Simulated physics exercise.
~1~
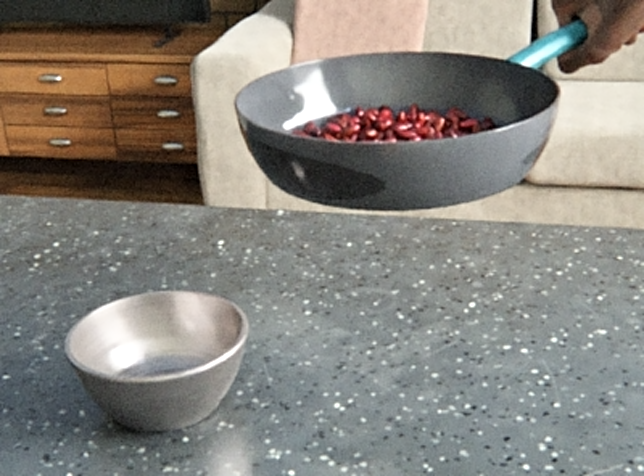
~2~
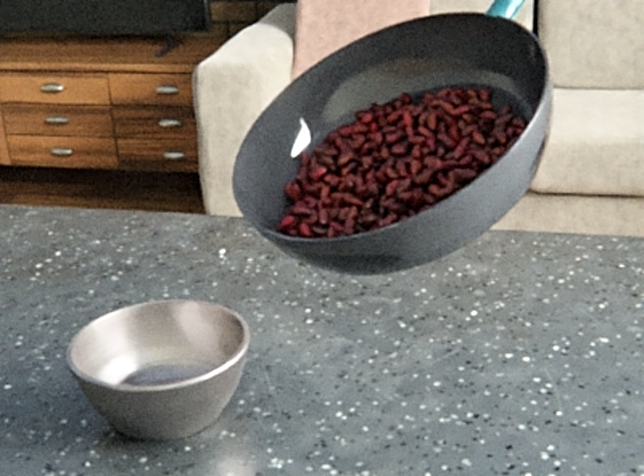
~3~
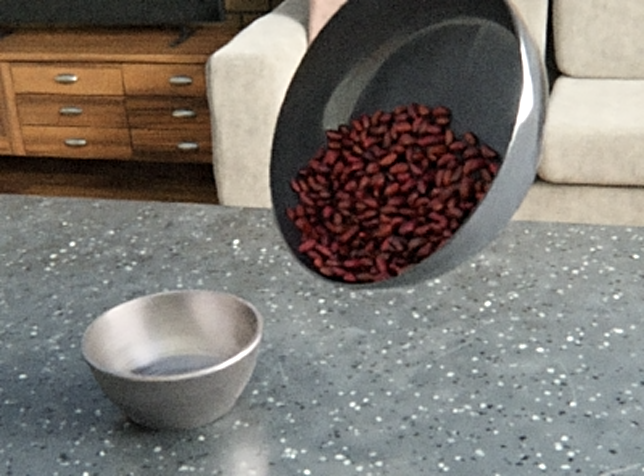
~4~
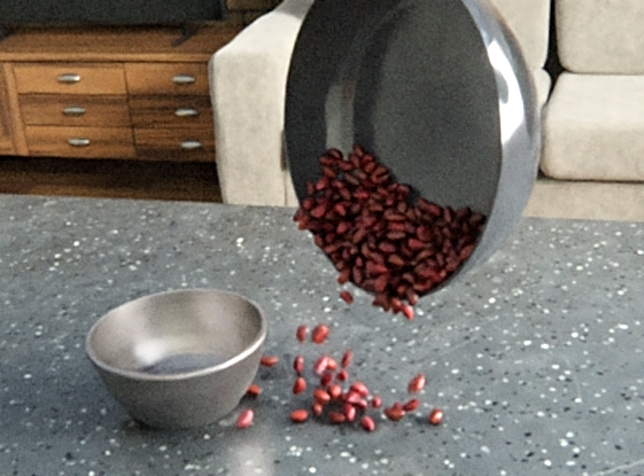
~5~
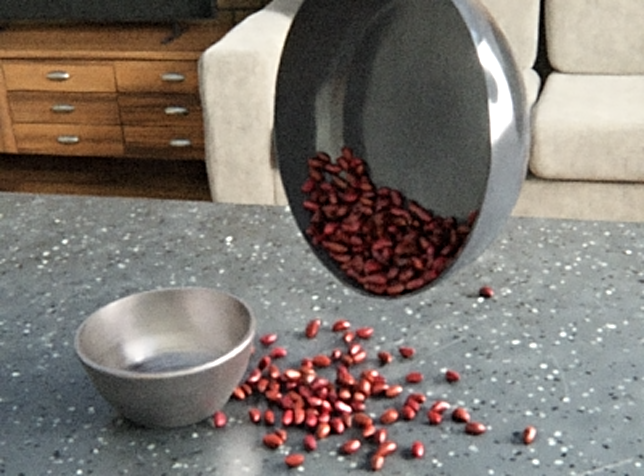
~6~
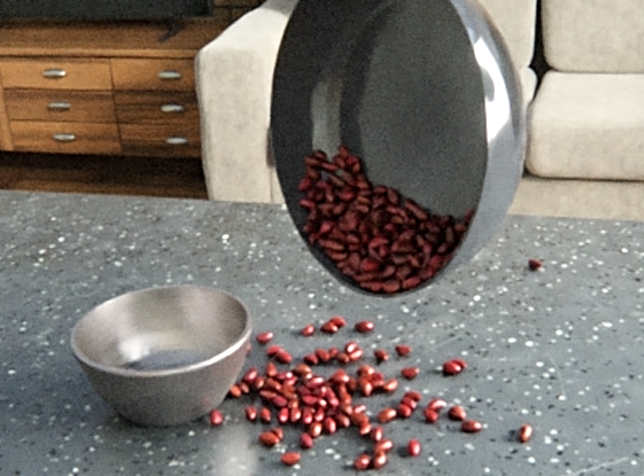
A hand tilting a grey pan of red kidney beans, spilling some onto the speckled counter beside an empty metal bowl.
